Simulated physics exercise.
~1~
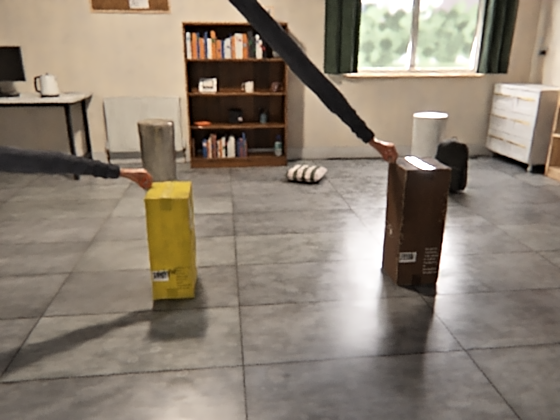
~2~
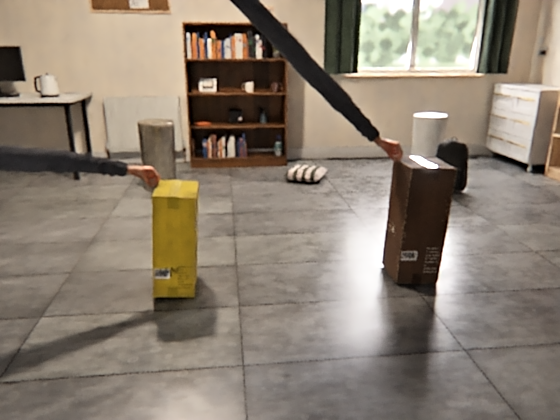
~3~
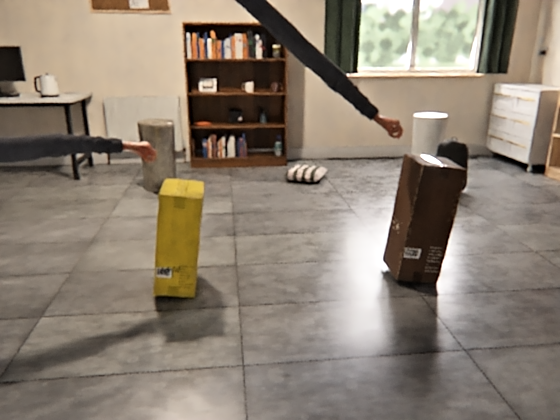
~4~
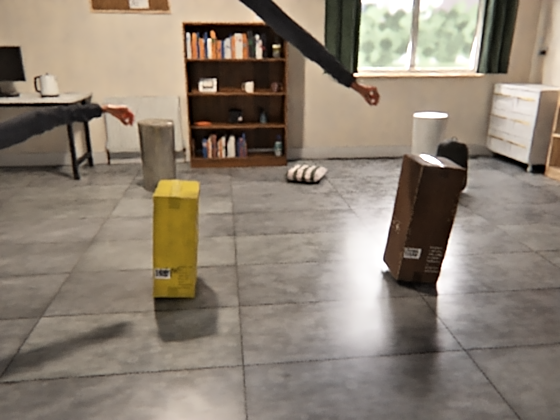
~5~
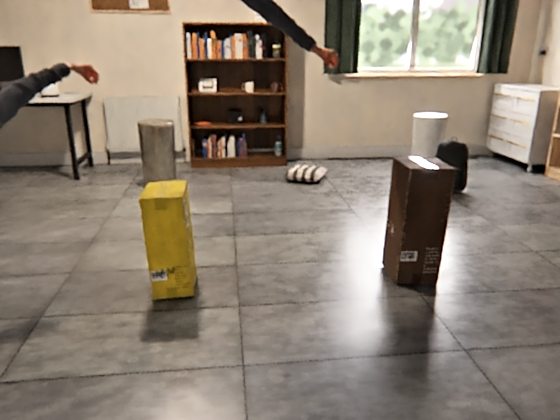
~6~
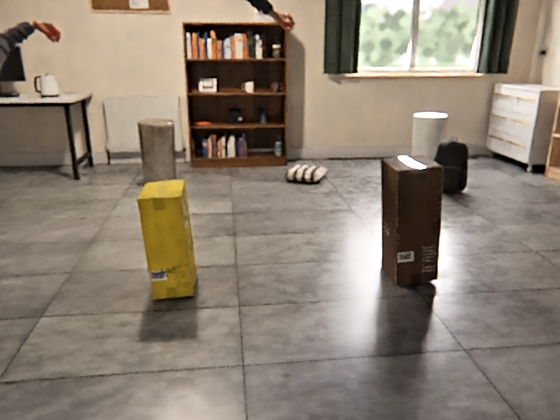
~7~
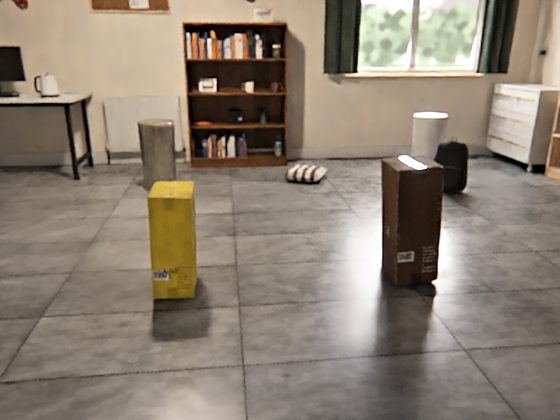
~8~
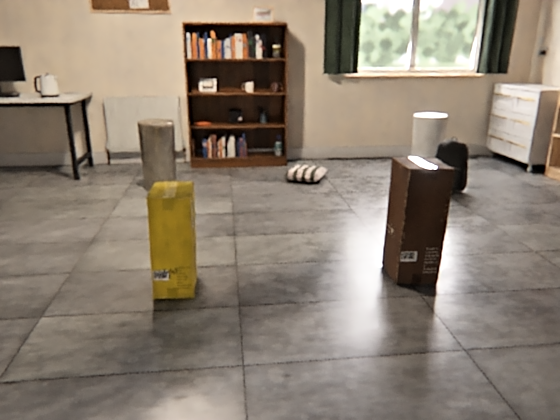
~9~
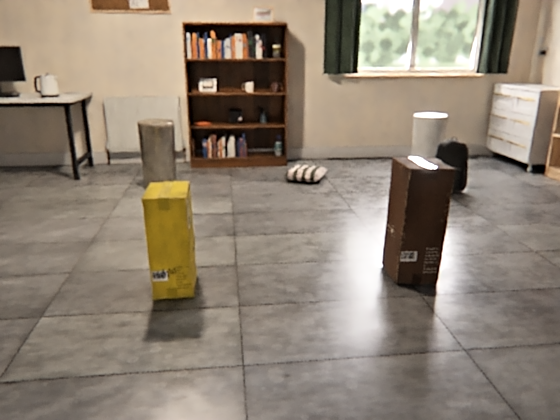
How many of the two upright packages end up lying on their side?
None of them do. The yellow parcel and the brown box both rock and then settle back on their bases.
